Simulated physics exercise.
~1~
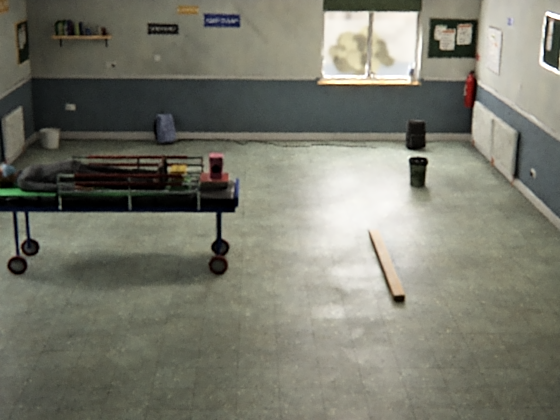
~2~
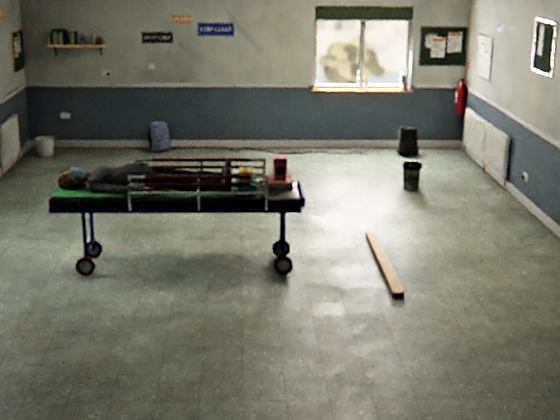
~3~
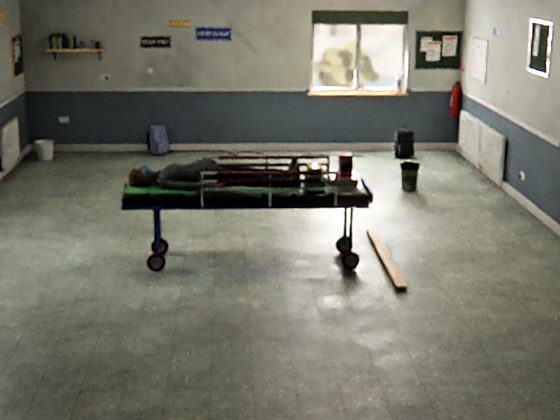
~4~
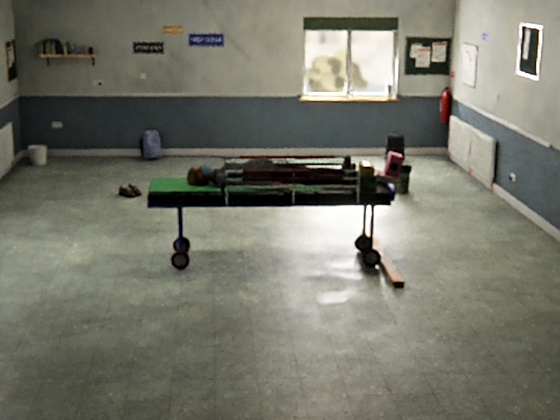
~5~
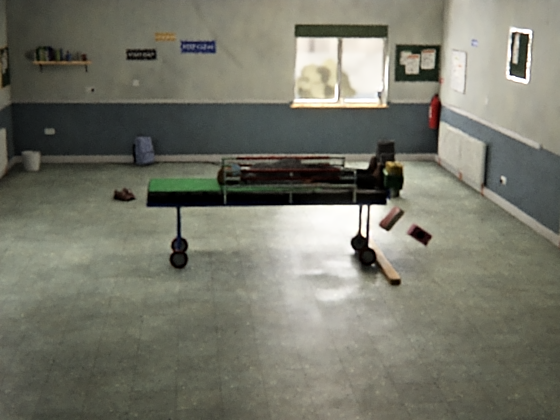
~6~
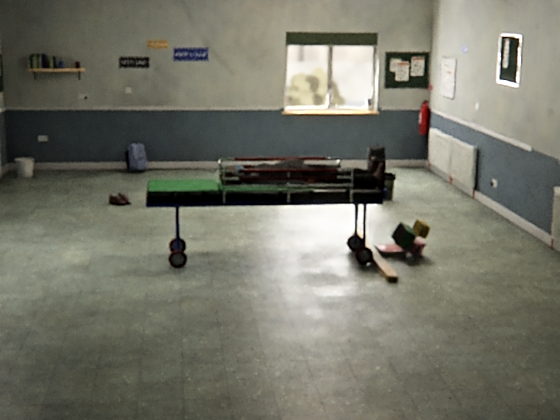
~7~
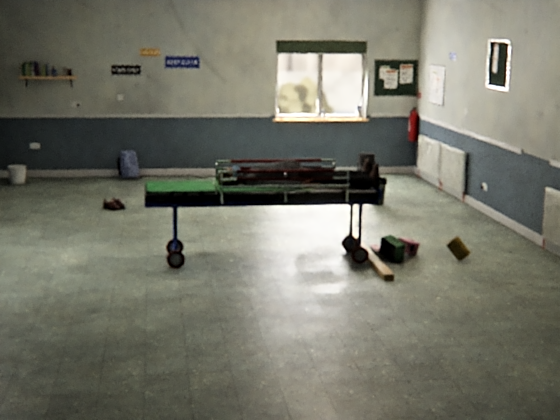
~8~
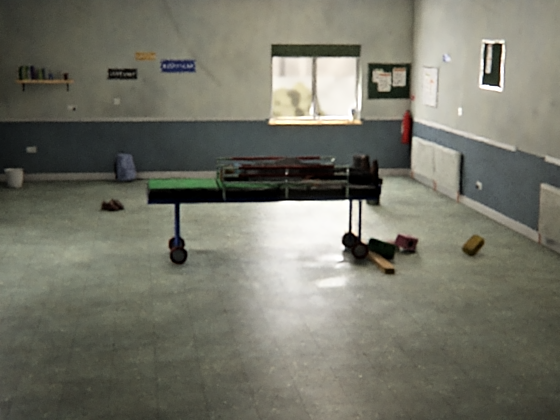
A wheeled hospital trolley with a green top rolls rightward across a grey-green floor, carrying a person lying flat and a cluster of small items at its right end. The room, seen from slightly above, has blue and pale walls, a bright window and a red extinguisher. The trolley stops abruptly at a wooden sill on the floor, while the person slides further toward the right end. The small items pitch off that end and tumble to the floor, a yellow box landing farthest right. The trolley stays level, and the person rests still aboard, left ankle short of the end.
